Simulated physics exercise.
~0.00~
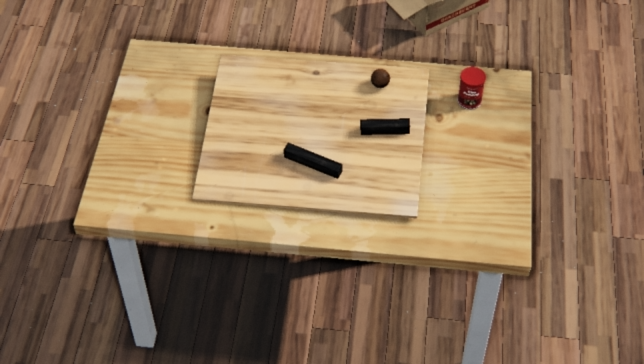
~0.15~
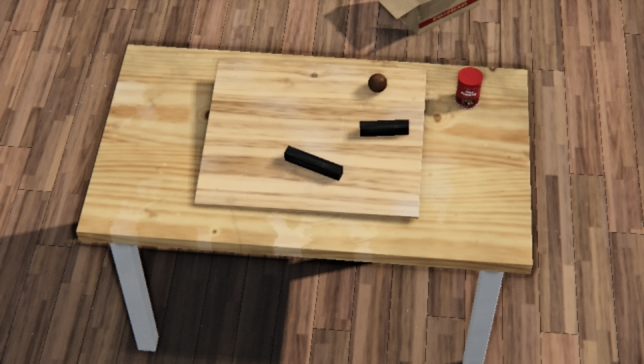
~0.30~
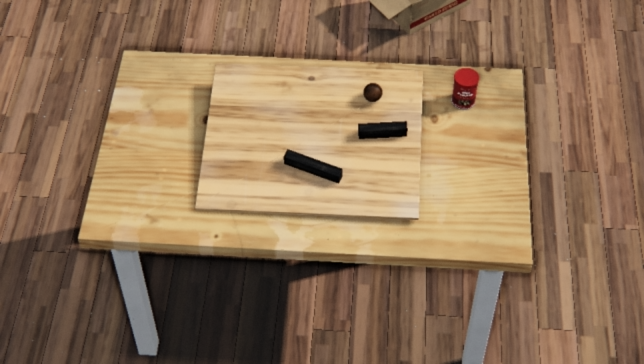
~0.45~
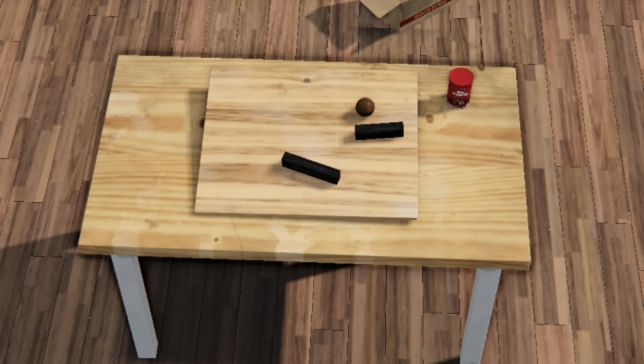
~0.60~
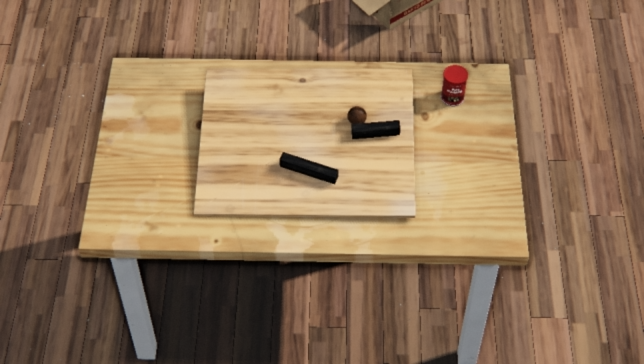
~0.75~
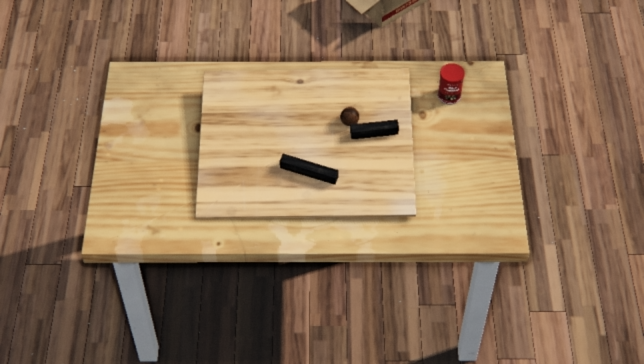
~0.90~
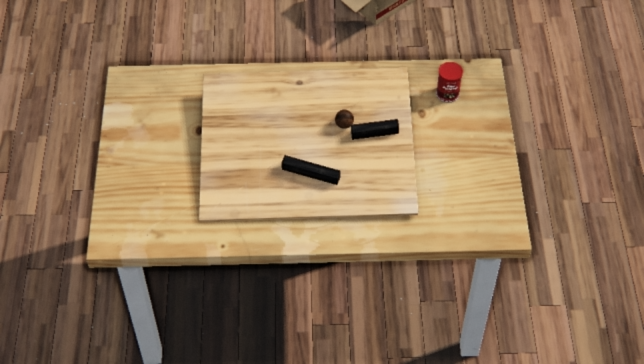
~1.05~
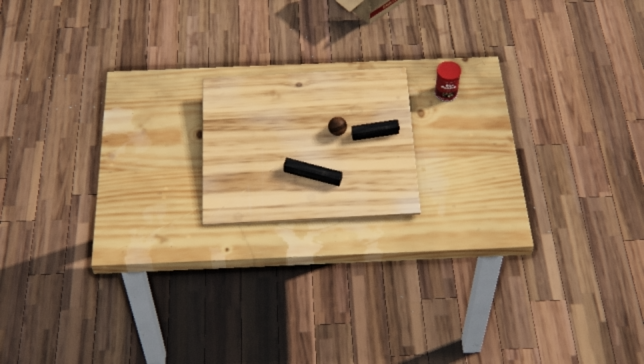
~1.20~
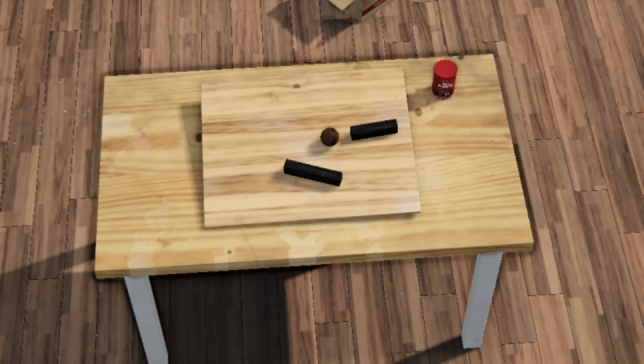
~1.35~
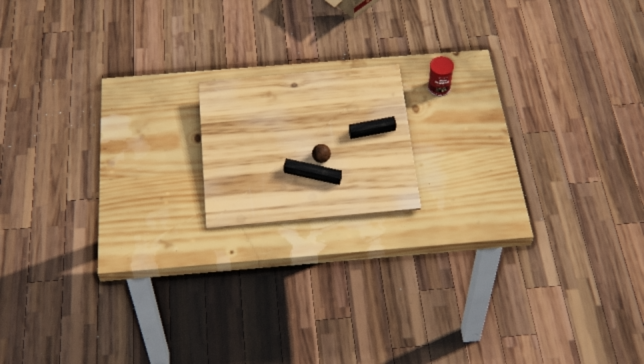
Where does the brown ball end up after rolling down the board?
It ends up against the upper side of the lower black bar, which blocks its way, so it is still on the board.
